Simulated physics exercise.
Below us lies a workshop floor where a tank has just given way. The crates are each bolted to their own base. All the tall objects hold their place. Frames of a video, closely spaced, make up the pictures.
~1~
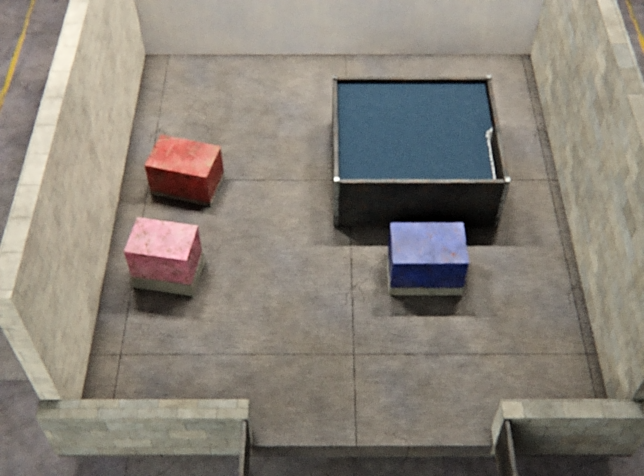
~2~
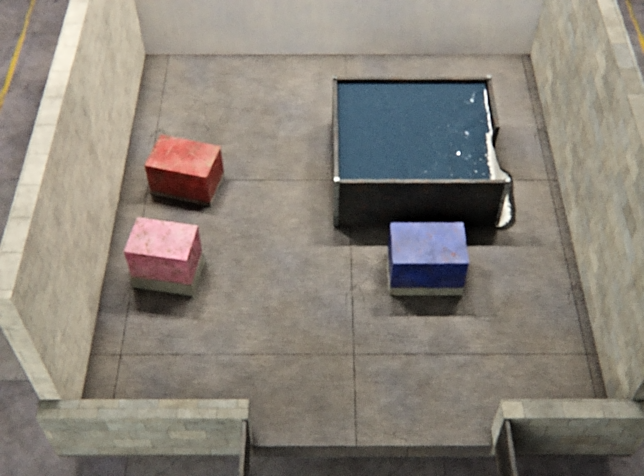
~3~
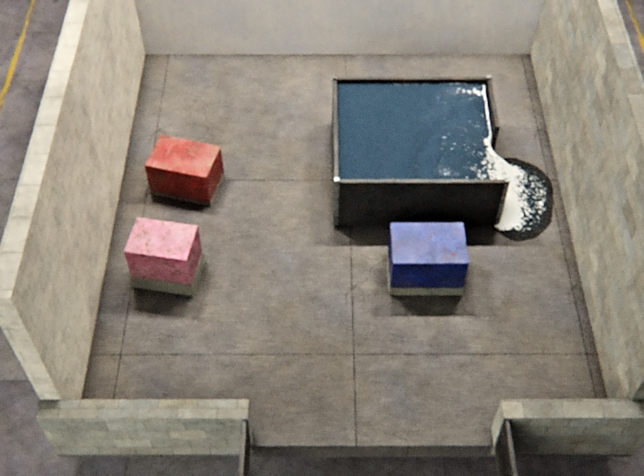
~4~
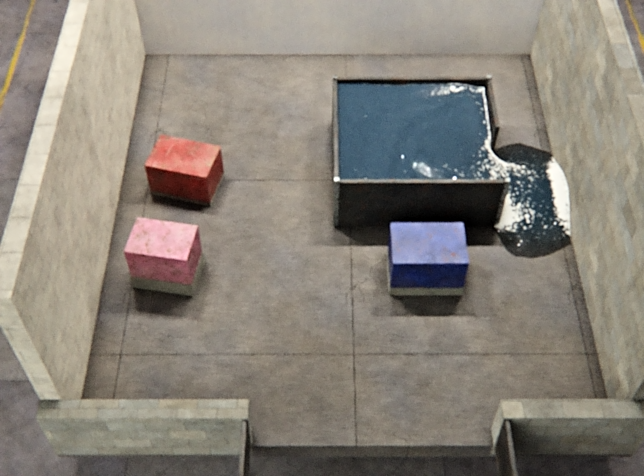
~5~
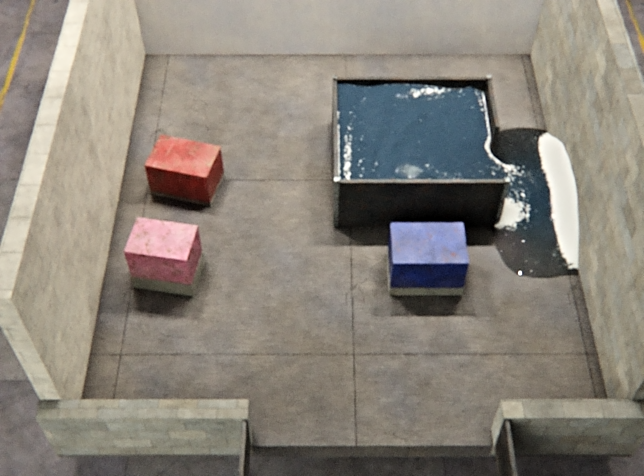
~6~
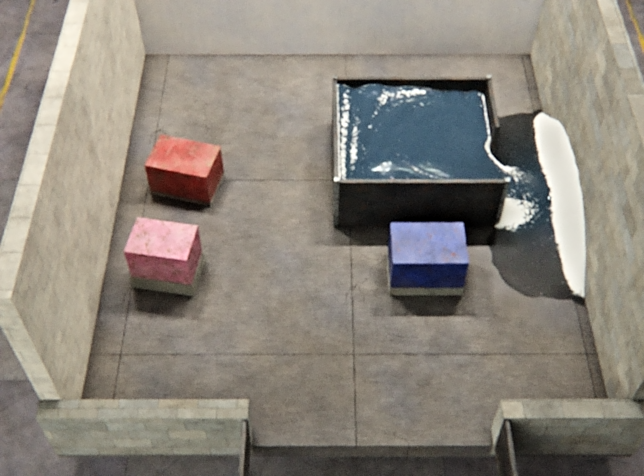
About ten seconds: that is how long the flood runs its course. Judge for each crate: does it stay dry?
Result: The blue crate will be out of the flood, the red crate will be reached by the flood, the pink crate will be out of the flood.
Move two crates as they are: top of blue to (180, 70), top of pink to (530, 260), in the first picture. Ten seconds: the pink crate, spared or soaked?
Answer: Pink gets flooded.
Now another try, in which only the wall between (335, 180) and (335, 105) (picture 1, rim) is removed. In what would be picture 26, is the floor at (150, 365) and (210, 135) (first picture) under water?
Taking them in turn: Underwater, then underwater.
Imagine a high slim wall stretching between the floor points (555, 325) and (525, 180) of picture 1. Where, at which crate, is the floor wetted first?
That would be the blue one.
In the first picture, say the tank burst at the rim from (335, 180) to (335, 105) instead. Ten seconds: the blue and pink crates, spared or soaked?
My take: The blue one stays clear, while the pink one gets flooded.
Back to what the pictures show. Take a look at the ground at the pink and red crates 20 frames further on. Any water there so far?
My answer: Pink stays dry and red stays dry.
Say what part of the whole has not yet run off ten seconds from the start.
Estimate: 82 %.
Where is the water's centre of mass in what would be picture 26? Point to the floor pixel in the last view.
Roughly (445, 194).
A moment on, water covers 20 % of the floor; the blue crate not reached, the red crate not reached, the pink crate not reached.
Next, water covers 30 % of the floor; the blue crate water round its plinth, the red crate not reached, the pink crate not reached.
Then, water covers 55 % of the floor; the blue crate water round its plinth, the red crate not reached, the pink crate not reached.
Later, water covers 90 % of the floor; the blue crate water round its plinth, the red crate water round its plinth, the pink crate water round its plinth.
In the end, water covers 100 % of the floor; the blue crate stayed above the water, the red crate was topped, the pink crate stayed above the water.
